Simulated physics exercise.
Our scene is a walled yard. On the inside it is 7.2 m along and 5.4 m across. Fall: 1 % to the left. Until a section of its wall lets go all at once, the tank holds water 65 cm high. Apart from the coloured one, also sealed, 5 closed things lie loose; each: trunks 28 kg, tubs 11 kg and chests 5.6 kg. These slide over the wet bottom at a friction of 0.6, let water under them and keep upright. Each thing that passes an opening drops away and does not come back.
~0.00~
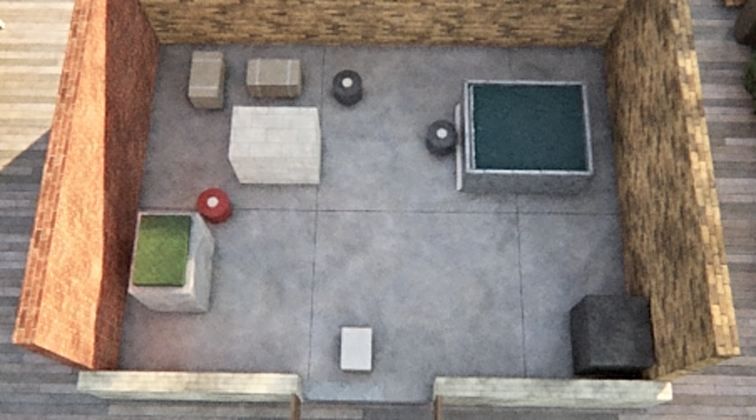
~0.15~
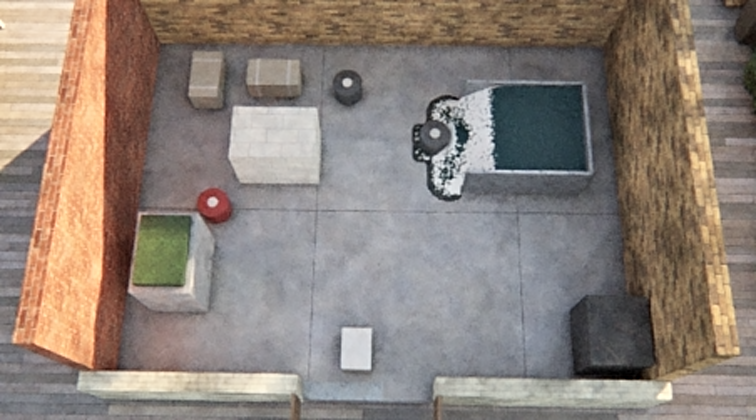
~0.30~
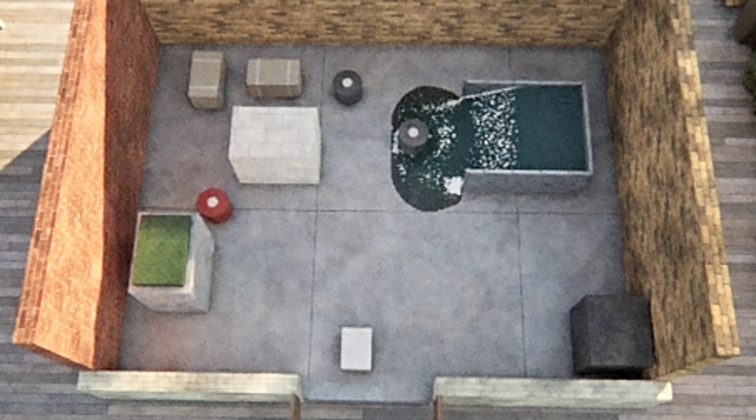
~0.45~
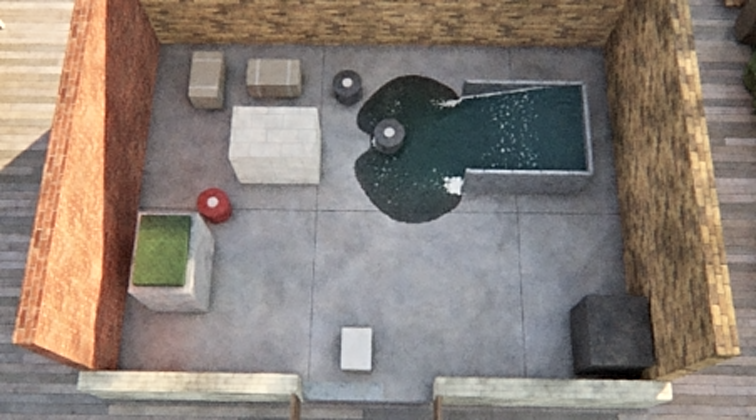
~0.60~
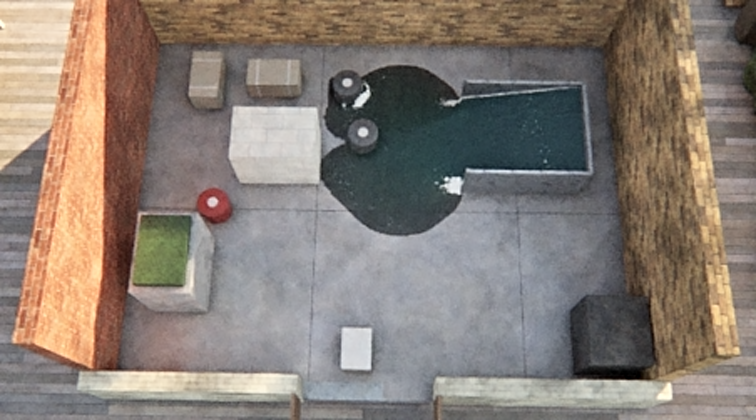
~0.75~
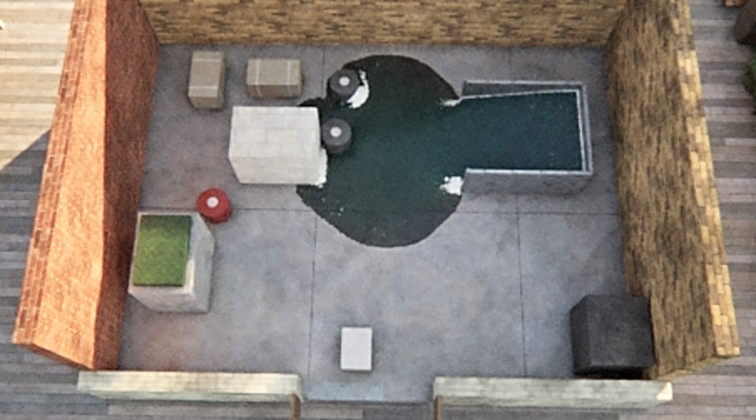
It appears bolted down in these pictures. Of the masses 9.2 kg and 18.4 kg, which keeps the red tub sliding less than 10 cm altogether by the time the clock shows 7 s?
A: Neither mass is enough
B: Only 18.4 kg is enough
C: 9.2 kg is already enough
(A) Neither mass is enough.
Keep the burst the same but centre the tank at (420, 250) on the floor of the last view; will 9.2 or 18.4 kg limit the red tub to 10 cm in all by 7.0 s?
Well, in that case even the heavier fails.
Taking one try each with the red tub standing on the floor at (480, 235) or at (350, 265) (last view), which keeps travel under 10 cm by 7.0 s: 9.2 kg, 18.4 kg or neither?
Well, the little one does for the first, just the big one for the second.
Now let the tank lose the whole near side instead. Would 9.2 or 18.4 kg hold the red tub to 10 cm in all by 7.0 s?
Answer: The big one only.
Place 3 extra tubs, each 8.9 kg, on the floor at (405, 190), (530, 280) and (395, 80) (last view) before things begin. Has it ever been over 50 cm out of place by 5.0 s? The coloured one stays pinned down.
Results, in sequence: Exceeded / not exceeded / exceeded.
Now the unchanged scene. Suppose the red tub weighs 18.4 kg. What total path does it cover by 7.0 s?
Roughly 80 centimetres altogether.
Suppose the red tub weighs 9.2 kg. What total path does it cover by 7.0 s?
About 200 cm.
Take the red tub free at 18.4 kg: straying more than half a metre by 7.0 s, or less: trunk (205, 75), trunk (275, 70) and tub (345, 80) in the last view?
So, going through them in order, it's beyond, beyond and beyond.
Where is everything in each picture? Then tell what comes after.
The first picture shows the red tub at (213, 202), on the bottom; water covers 2.4 m2; 0 of 6 have shifted.
The second picture shows the red tub at (213, 202), on the bottom; 3.1 m2 under water; 1 of 6 have shifted.
The third picture shows the red tub at (213, 202) rests on the ground; 4.2 m2 under water; 1 of 6 have shifted.
The fourth picture shows the red tub at (213, 202), on the bottom; 5.6 m2 under water; 1 of 6 have shifted.
The fifth picture shows the red tub at (213, 202), on the bottom; water covers 7.1 m2; 1 of 6 have shifted.
The sixth picture shows the red tub at (213, 202) rests on the ground; water covers 8.5 m2; 2 of 6 have shifted.
After 1.4 s the red tub would be 0 cm from its start with 9.2 kg and 0 cm from its start with 18.4 kg; 2 cm of water round it then.
After 3.1 s the red tub would be 0 cm from its start with 9.2 kg and 0 cm from its start with 18.4 kg; 3 cm of water round it then.
After 4.9 s the red tub would be 76 cm from its start with 9.2 kg and 41 cm from its start with 18.4 kg; 9 cm of water round it then.
After 7.0 s the red tub would be 180 cm from its start with 9.2 kg and 87 cm from its start with 18.4 kg; 7 cm of water round it then.
